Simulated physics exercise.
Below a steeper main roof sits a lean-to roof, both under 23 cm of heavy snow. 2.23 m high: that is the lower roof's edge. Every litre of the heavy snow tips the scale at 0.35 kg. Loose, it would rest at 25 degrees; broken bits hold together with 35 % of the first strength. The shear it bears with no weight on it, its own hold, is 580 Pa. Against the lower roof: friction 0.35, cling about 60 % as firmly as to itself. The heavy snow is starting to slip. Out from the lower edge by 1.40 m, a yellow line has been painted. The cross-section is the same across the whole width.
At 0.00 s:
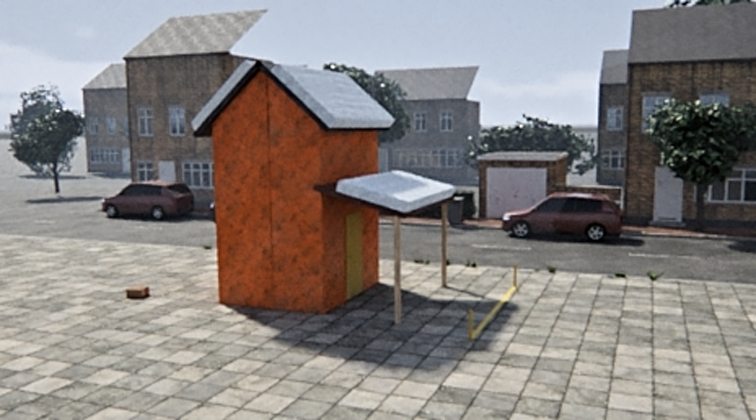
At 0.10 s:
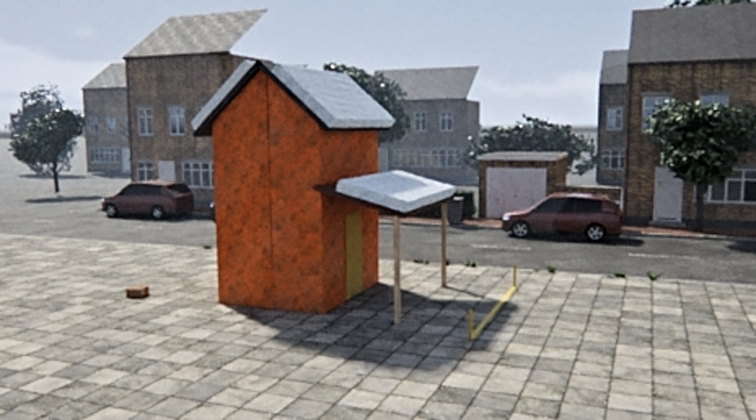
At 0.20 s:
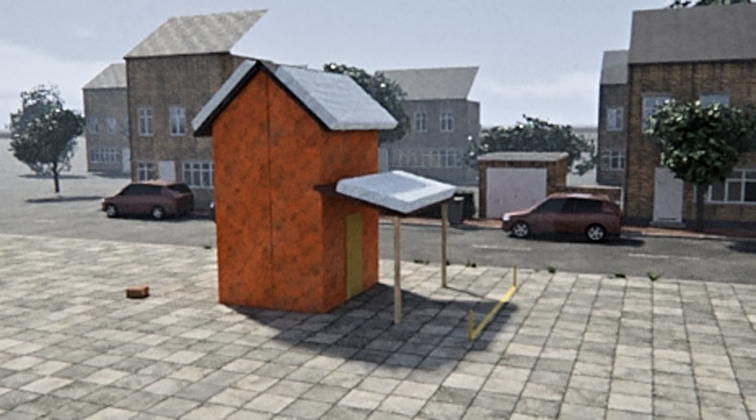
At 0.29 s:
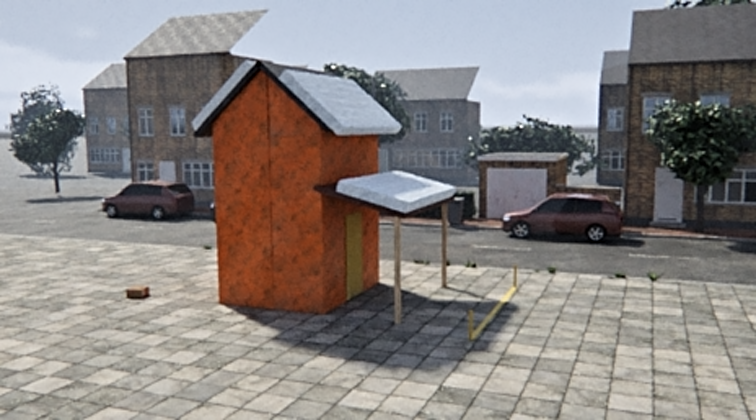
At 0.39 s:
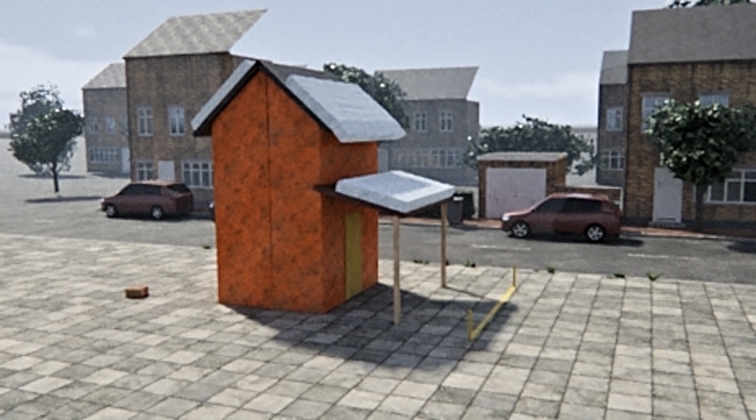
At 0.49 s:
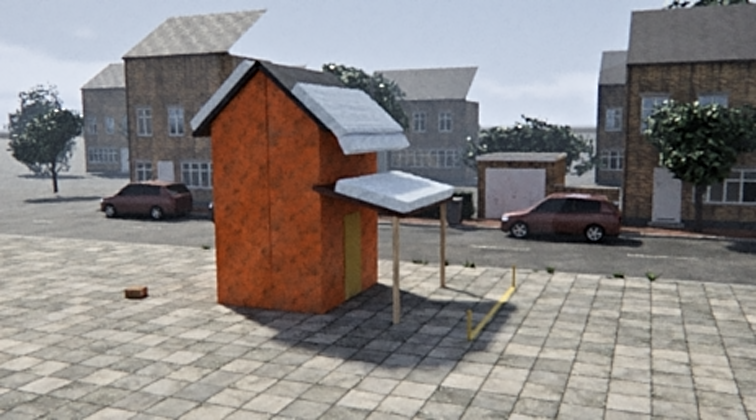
A small orange building with snow on its steep roof and lower lean-to roof stood on paving while the upper snow slid slowly down to the right, baring dark roof near the ridge.
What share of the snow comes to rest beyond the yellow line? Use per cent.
Roughly 33 per cent of it.
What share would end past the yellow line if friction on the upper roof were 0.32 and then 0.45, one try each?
About 25 % in the first try and about 14 % in the second.
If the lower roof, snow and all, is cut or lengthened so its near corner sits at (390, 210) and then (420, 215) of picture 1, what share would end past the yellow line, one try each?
In turn about 35 %, 30 %.
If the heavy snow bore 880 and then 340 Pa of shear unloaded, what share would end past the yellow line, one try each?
About 20 % first, about 45 % second.
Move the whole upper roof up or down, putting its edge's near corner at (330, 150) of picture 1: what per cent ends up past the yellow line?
I'd put it at close to 12 percent.
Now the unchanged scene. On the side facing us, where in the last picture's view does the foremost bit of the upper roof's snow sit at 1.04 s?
(416, 201), give or take.
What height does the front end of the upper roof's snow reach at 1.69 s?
0.0 m or thereabouts.
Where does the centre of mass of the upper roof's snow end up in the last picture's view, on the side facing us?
It sits close to (468, 298) in the last view.
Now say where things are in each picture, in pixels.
Leading edge of the heavy snow at (331, 123), in the first picture.
Leading edge of the heavy snow at (331, 124), its middle shifted 2.6 cm, 2 % of it past the upper edge, in one piece, in the second picture.
Leading edge of the heavy snow at (334, 129), its middle shifted 10 cm, 6 % of it past the upper edge, in one piece, in the third picture.
Leading edge of the heavy snow at (338, 133), its middle shifted 23 cm, 13 % of it past the upper edge, in one piece, in the fourth picture.
Leading edge of the heavy snow at (344, 130), its middle shifted 42 cm, 24 % of it past the upper edge, cracking, in the fifth picture.
Leading edge of the heavy snow at (349, 141), its middle shifted 66 cm, 38 % of it past the upper edge, cracking, in the sixth picture.
After 1.04 s, none is below the lower edge and 0 % is past the line.
After 1.69 s, 53 % is below the lower edge and 17 % is past the line.
After 2.35 s, 63 % is below the lower edge and 33 % is past the line.
After 3.00 s, 63 % is below the lower edge and 33 % is past the line.
After 3.10 s, at the end, 63 % is below the lower edge and 33 % is past the line.
